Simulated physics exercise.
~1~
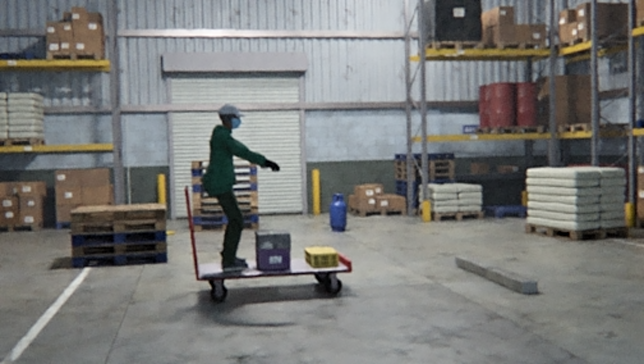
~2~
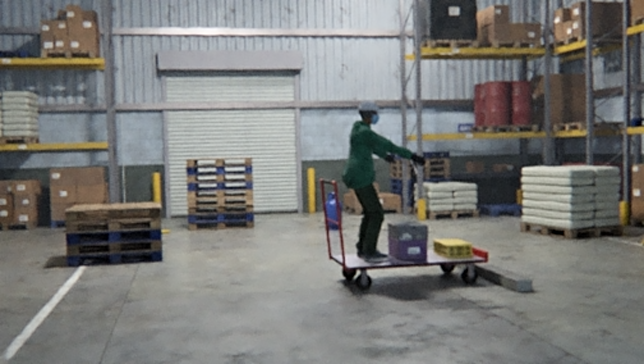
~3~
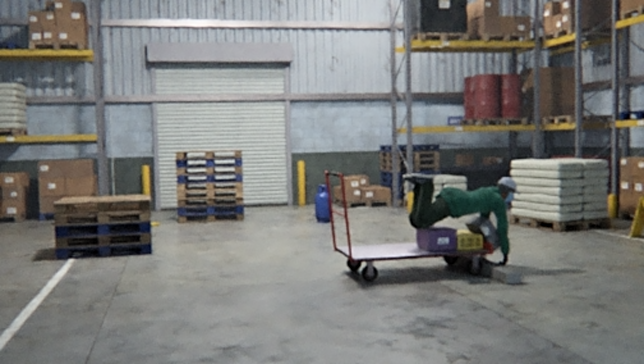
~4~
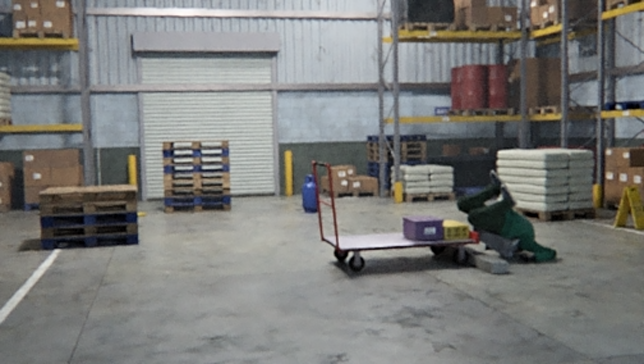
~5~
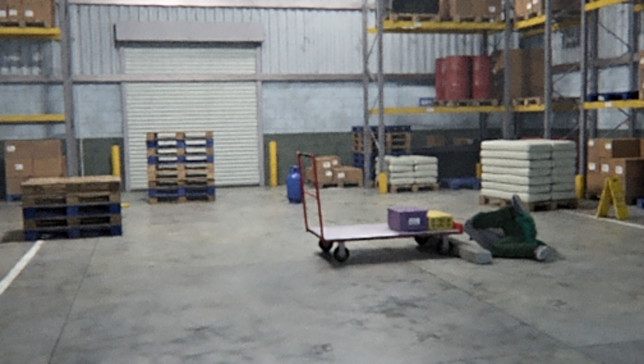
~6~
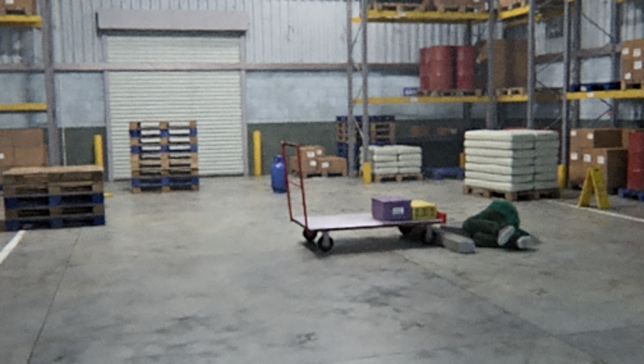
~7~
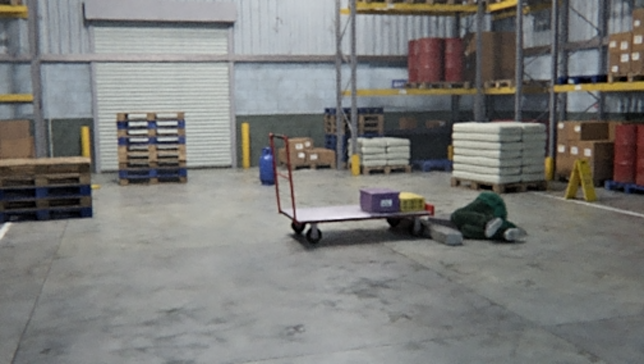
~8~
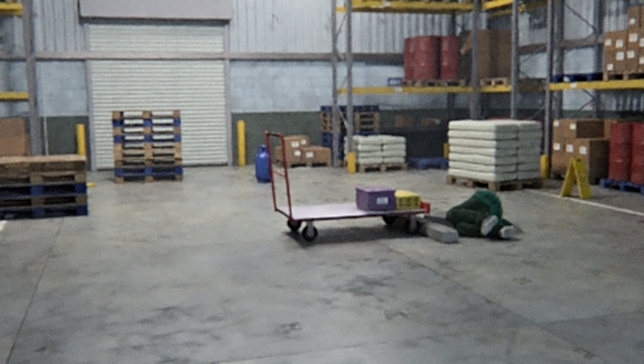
The video shows a masked worker in green riding a flat cart rightward through a warehouse until it stops at a low kerb. The worker and a grey parcel pitch over the front and end up lying on the floor, while the purple tote and yellow crate stay aboard.
